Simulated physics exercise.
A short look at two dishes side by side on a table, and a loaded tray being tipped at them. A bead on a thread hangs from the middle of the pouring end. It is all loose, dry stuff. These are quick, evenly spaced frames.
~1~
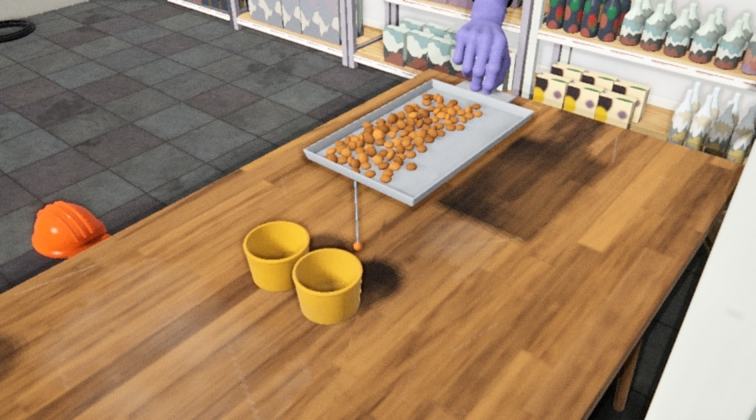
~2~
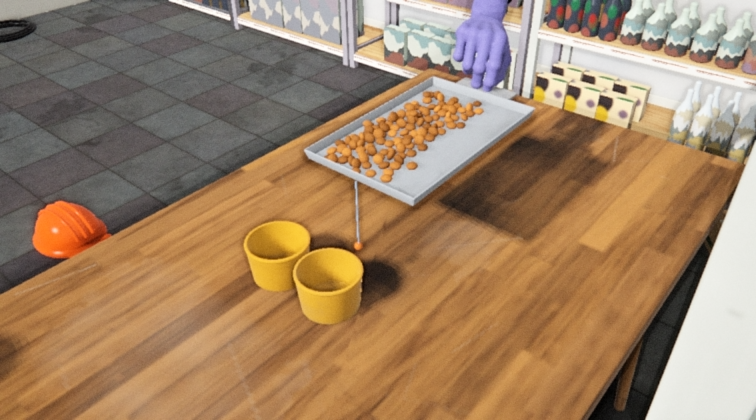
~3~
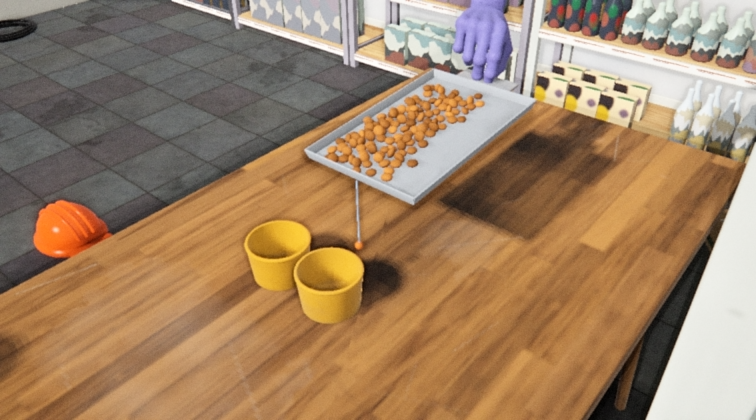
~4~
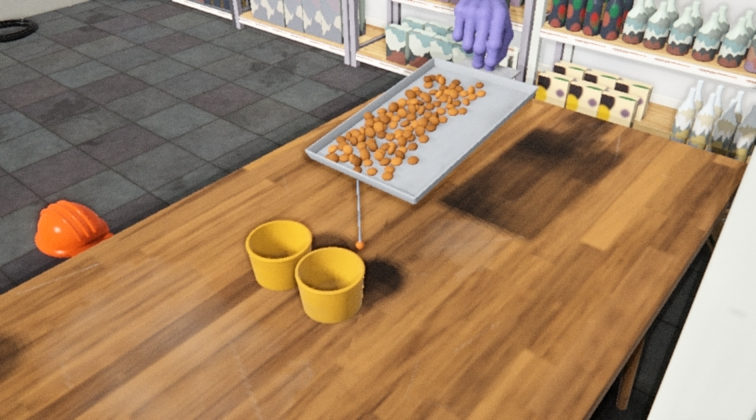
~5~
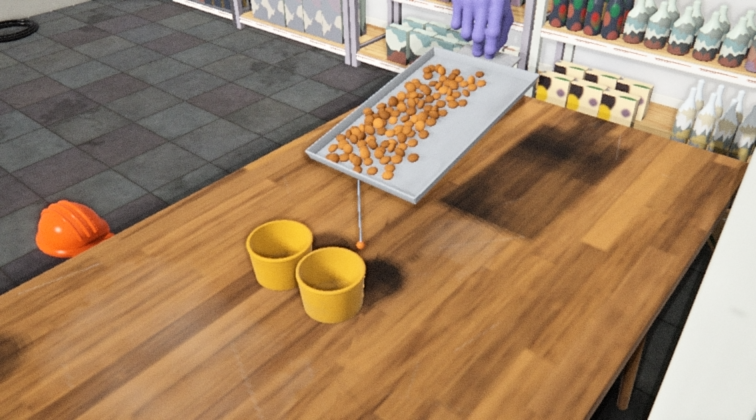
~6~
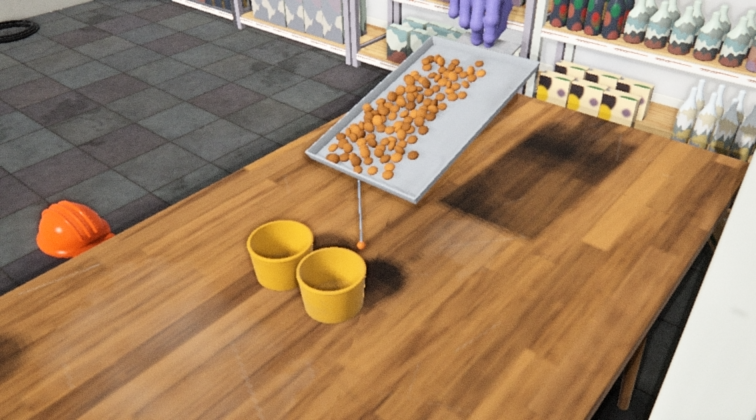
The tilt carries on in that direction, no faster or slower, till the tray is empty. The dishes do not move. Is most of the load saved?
The two hold over half of the load.
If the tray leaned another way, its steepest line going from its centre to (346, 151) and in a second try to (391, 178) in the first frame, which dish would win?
At the first place left, at the second the right one.
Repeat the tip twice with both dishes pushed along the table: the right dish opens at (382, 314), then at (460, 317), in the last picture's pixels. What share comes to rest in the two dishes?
First some 40, then 10 per cent.
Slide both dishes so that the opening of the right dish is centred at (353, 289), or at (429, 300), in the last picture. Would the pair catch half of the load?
The first try: Over half. The second: Below a half.
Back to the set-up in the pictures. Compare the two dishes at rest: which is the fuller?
More ends in right.
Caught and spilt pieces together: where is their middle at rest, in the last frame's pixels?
Close to (324, 296).
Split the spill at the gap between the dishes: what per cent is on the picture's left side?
Close to 40 per cent.
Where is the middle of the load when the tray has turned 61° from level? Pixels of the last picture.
Near (342, 153).
Shortly afterwards, tray tipped steeply; the bulk on the tray; only a few in the right dish; only a few in the left dish; a little in the air.
Next, tray tipped past a quarter turn; a little on the tray; near half in the right dish; near a quarter in the left dish; near a quarter outside both; a little in the air.
Some moments later, tray tipped past a quarter turn; near half in the right dish; near a quarter in the left dish; near a quarter outside both.
In the end, tray tipped past a quarter turn; near half in the right dish; near a quarter in the left dish; near a quarter outside both.
